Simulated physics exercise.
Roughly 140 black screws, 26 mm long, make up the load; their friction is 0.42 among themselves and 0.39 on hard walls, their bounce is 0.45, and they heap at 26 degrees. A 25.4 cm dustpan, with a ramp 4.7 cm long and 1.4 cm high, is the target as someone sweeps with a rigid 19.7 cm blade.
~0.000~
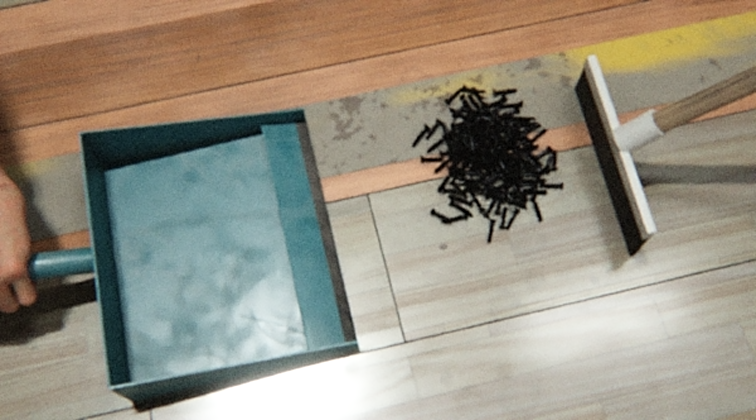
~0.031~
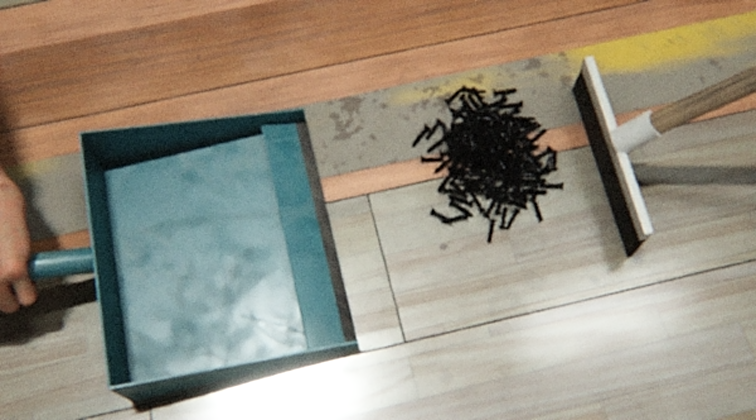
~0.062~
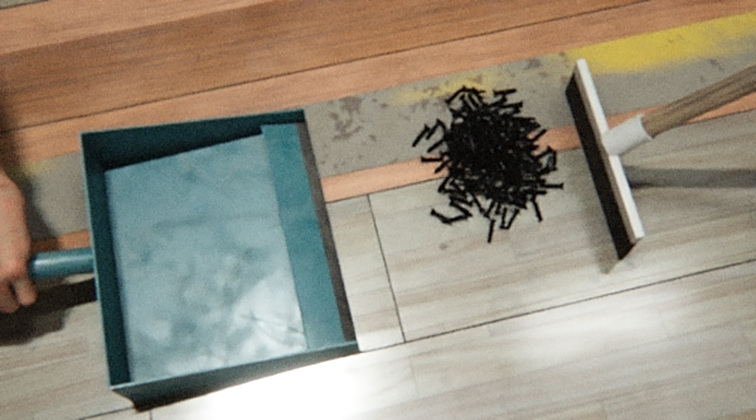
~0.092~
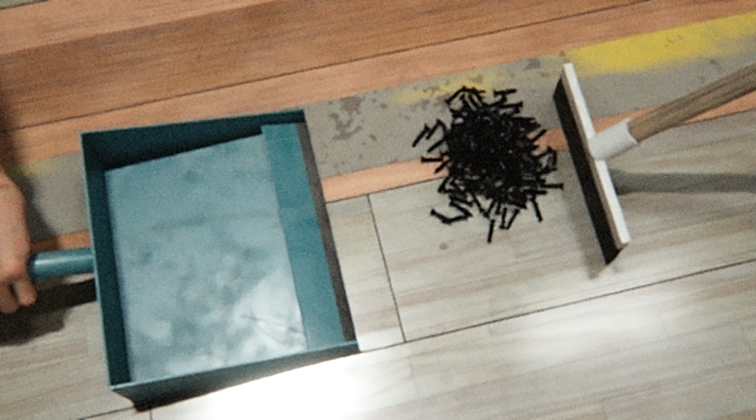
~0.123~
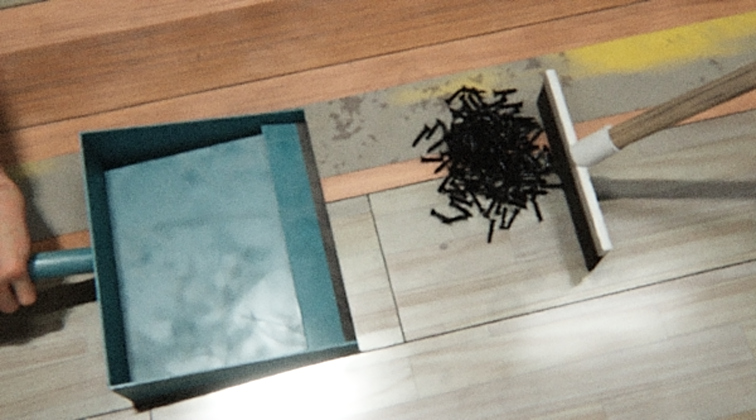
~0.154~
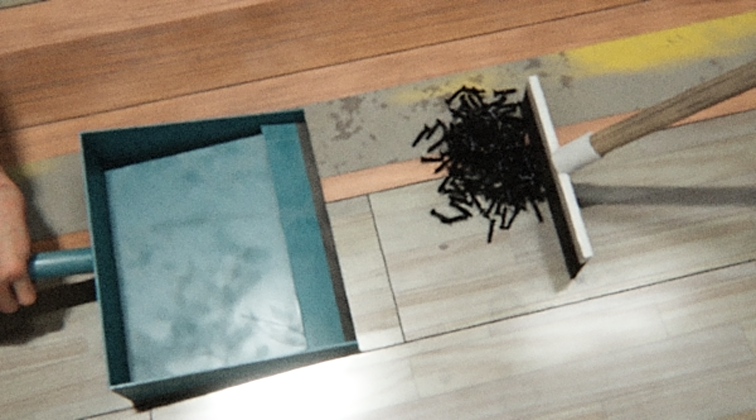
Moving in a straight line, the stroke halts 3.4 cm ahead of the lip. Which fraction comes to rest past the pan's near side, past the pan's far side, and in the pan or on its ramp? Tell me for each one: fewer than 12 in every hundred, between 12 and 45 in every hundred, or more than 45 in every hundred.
Near side: Small. Far side: Small. Pan: Moderate.
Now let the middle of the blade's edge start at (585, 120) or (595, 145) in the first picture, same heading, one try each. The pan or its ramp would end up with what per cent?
Around 30 percent, then around 25 percent.
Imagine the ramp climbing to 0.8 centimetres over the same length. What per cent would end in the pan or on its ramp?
I'd guess close to 20 per cent.
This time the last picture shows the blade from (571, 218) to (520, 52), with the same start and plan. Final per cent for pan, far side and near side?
Per cent by place - pan 15, far side 30, near side 0.
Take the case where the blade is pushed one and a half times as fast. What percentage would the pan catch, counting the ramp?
Then roughly 30 per cent.
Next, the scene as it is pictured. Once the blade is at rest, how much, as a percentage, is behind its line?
About 15 percent.
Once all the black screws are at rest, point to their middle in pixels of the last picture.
Look around (338, 195) in the last picture.
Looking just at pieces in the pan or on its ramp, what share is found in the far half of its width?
I'd say near 60 per cent.
Then, at 0.31 s, middle of the blade 13 cm from the lip; 0 % over the lip, far side 0 %, near side 0 %.
Then, at 0.42 s, middle of the blade 6 cm from the lip; 0 % over the lip, far side 0 %, near side 0 %.
Then, at 0.65 s, middle of the blade 4 cm from the lip; 20 % over the lip, far side 5 %, near side 0 %.
In the end, at 1.2 s, near side 0 %, far side 5 %, pan 20 %, in front of the lip or behind the blade 80 %.
